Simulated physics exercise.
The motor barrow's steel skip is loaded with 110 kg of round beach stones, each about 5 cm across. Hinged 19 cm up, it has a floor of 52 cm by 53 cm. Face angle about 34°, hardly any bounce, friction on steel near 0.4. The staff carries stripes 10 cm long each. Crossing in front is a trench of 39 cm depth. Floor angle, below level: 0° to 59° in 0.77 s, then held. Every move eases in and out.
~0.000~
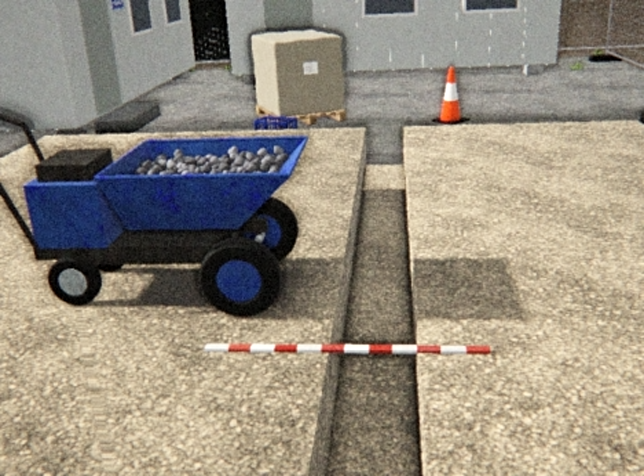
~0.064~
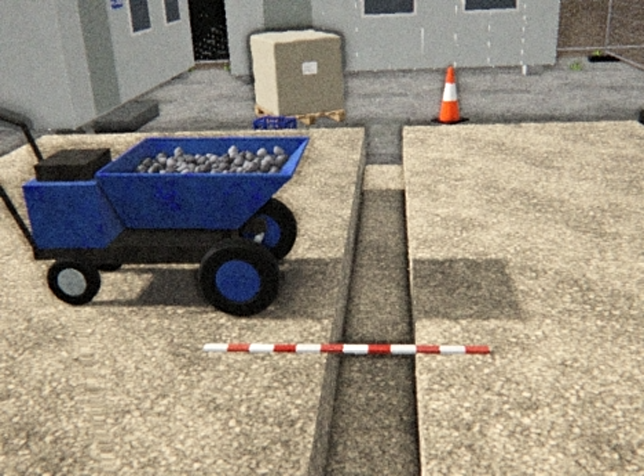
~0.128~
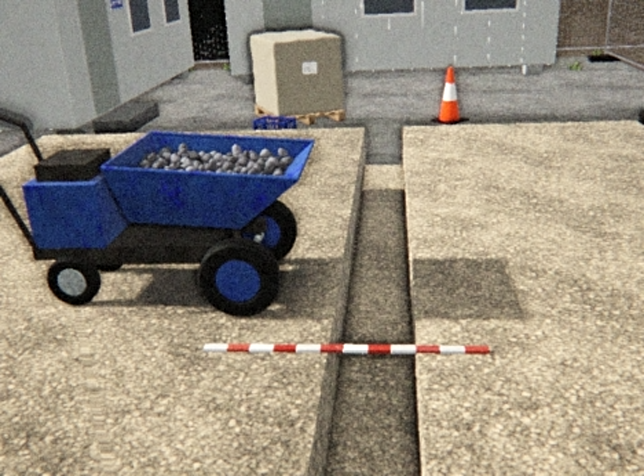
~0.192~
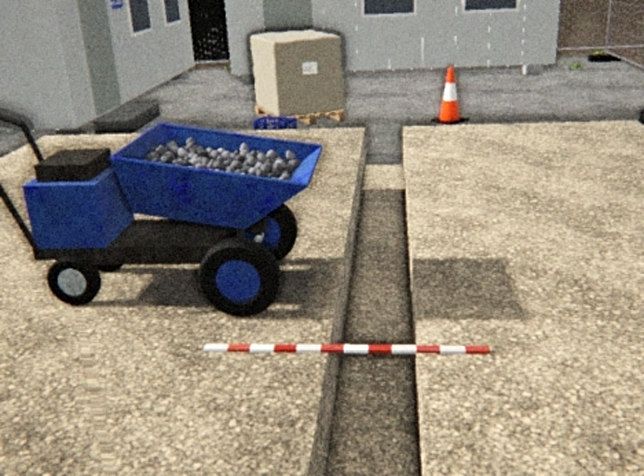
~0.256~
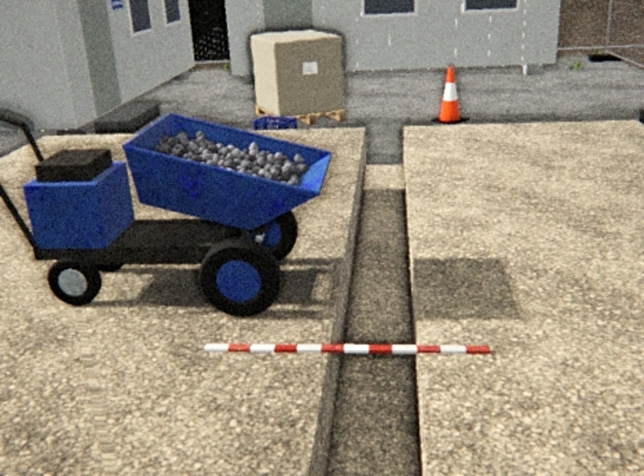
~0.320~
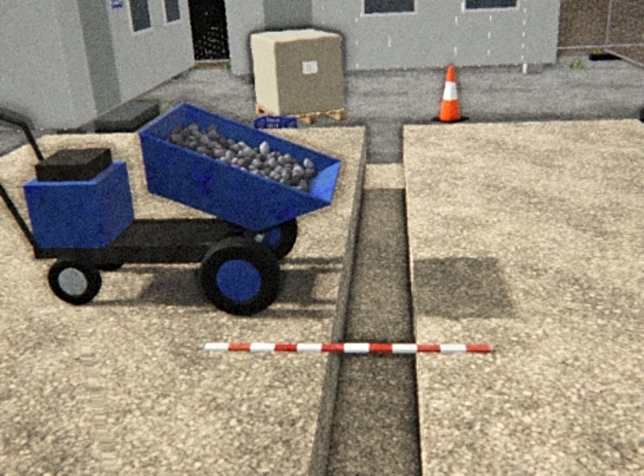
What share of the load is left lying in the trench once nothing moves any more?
About 61 per cent.
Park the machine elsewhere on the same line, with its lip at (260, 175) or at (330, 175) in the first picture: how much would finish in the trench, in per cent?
Estimates: 90 % then 20 %.
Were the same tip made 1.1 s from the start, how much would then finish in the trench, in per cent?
Close to 70 percent, then.
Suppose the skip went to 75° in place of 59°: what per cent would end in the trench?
In that case some 85 per cent.
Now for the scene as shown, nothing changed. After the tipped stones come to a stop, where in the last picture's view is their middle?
The resting stones are centred at roughly (406, 337).
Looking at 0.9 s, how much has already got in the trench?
I'd say near 20 per cent at that time.
After 0.6 s the floor is at 50°; 100 % in the skip; the foremost stones are at (341, 217).
After 0.9 s the floor is at 59°; 81 % in the skip, 18 % in the trench, 1 % past the trench; the foremost stones are at (419, 284).
After 1.2 s the floor is at 59°; 31 % in the skip, 33 % in the trench, 36 % past the trench; the foremost stones are at (535, 285).
After 3.2 s the floor is at 59°; 0 % in the skip, 61 % in the trench, 39 % past the trench; the foremost stones are past the picture's edge.
